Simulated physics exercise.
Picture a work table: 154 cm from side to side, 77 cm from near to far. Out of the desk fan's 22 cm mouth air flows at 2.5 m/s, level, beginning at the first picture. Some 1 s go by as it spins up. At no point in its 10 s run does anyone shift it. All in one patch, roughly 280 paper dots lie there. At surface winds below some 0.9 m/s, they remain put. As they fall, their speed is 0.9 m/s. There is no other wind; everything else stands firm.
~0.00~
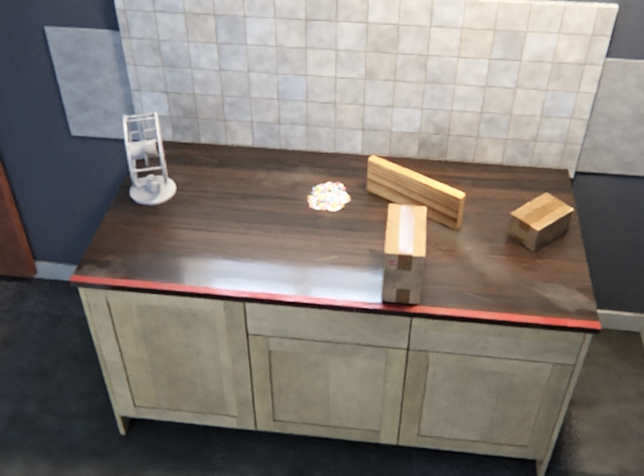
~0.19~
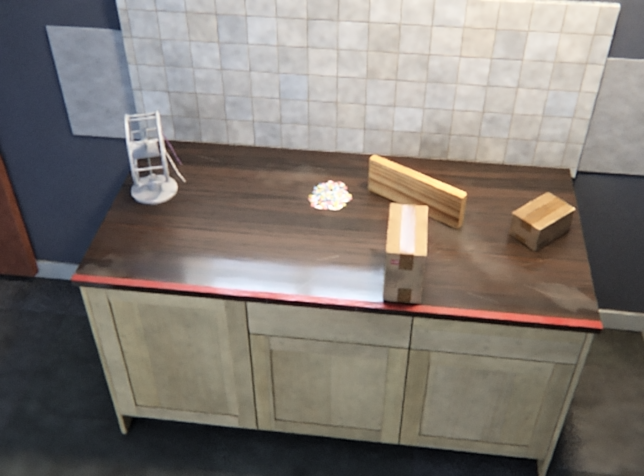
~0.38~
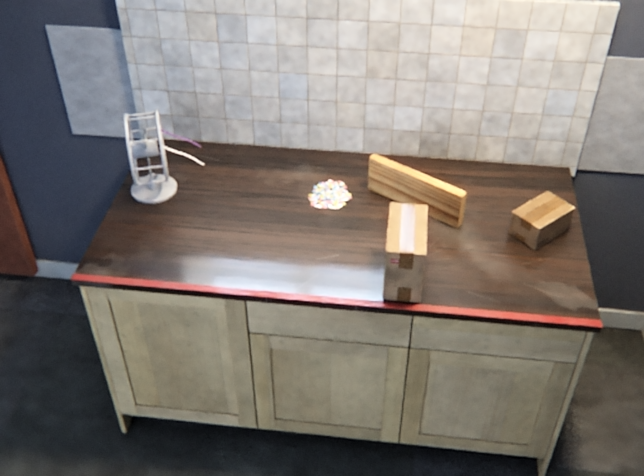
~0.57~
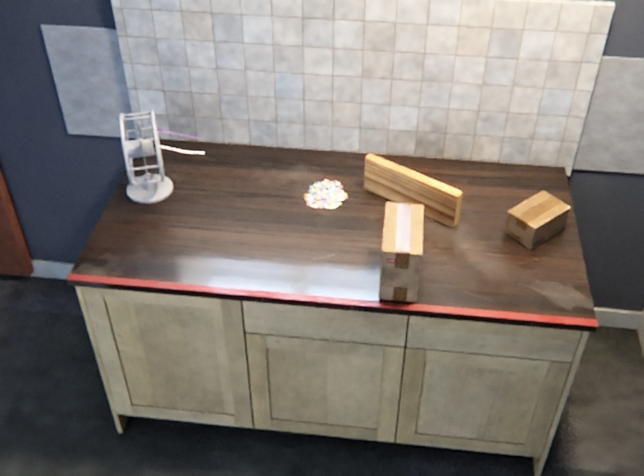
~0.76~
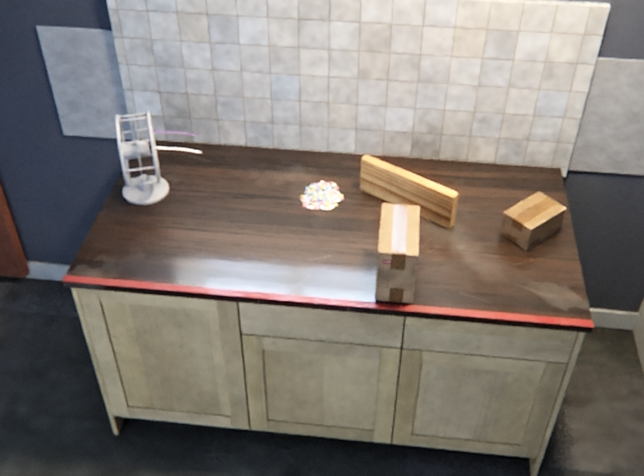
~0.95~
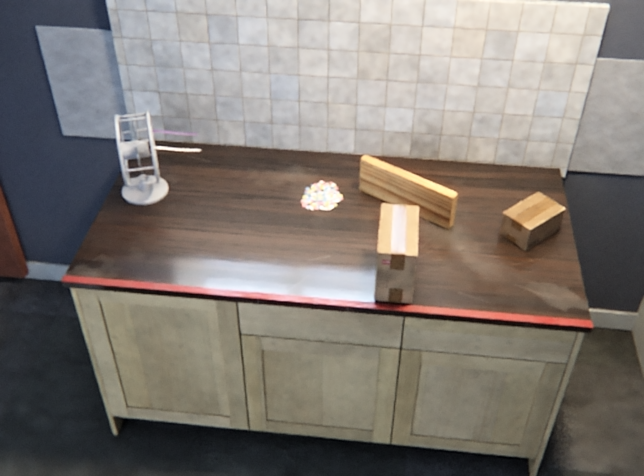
The footage shows a white desk fan on a dark work table with a patch of pale paper dots, a wooden board and boxes; thin strands beside the fan lift and stream rightward, while the dots show almost no movement.
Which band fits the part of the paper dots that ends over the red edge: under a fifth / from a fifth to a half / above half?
Of the paper dots, not even a fifth end over the red edge.
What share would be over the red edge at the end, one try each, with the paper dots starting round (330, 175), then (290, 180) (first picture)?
First try about 0 per cent, second about 0 per cent.
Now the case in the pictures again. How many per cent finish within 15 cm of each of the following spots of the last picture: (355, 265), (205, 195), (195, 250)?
60 %, 0 %, 0 %.
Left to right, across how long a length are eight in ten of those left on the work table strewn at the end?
About 30 cm.
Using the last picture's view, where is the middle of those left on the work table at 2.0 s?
The middle ends up close to (383, 253).
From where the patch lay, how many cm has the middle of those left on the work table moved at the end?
Close to 35 cm.
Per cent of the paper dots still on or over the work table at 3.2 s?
Roughly 100 %.
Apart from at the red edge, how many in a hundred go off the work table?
About 0 per cent of them.
After 2.0 s, 0 % are over the red edge; the middle of those still in play is near (383, 253); 55 % have settled or left.
After 3.2 s, 0 % are over the red edge; the middle of those still in play is near (386, 253); 65 % have settled or left.
After 5.5 s, 0 % are over the red edge; the middle of those still in play is near (386, 253); 67 % have settled or left.
After 10.0 s, at the end, 0 % are over the red edge; the middle of those still in play is near (388, 253).
